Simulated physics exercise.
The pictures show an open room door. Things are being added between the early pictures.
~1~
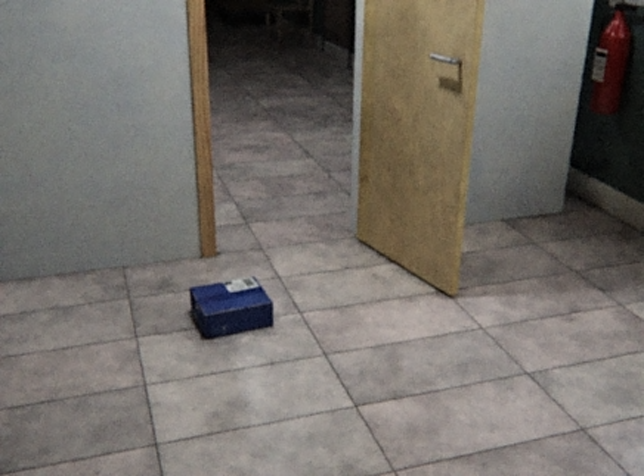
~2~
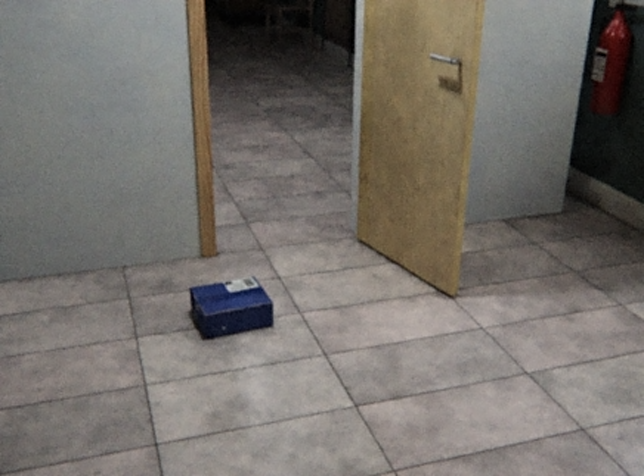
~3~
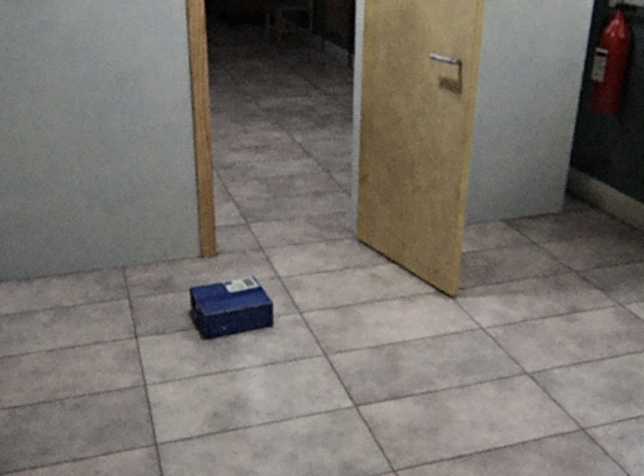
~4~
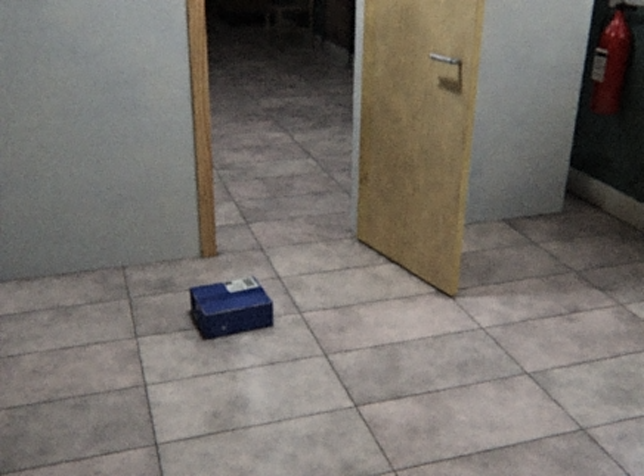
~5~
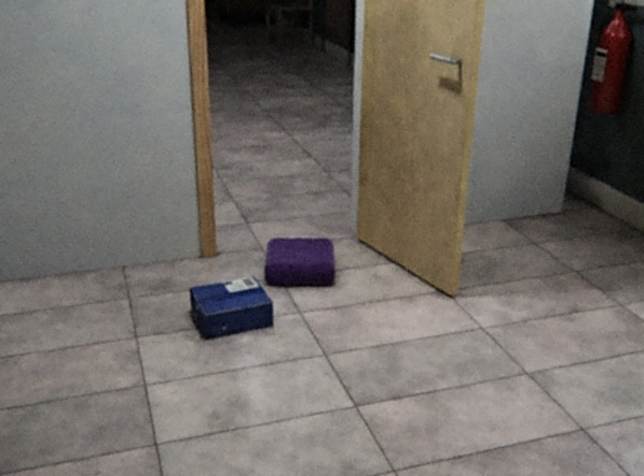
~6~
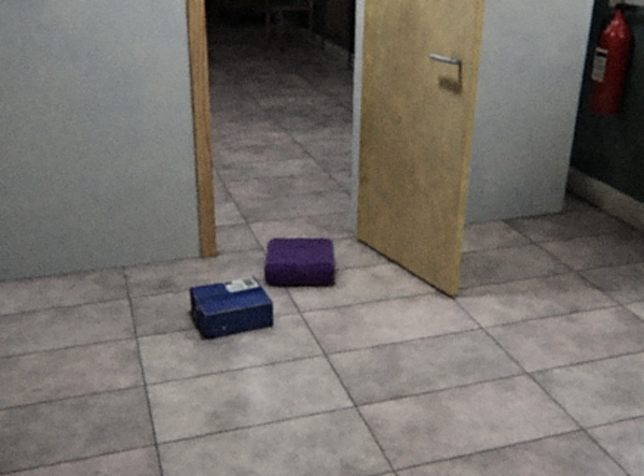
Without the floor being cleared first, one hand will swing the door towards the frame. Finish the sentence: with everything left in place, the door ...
The door is held partway open.
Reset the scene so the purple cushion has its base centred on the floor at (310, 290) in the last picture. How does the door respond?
Next, the door gets stuck partway.
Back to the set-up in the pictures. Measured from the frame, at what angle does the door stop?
I'd say it stays open by roughly 25 degrees.
Then, 0.70 s past the last view, open by 78°.
Then, 1.20 s past the last view, open by 48°; purple cushion displaced a little near (284, 256).
Then, 1.50 s past the last view, open by 31°; purple cushion displaced about its own width near (264, 247).
Finally, open by 26°; moved from the start, purple cushion; blue parcel still in place. Final places as the last picture's camera would see them, purple cushion near (259, 245).
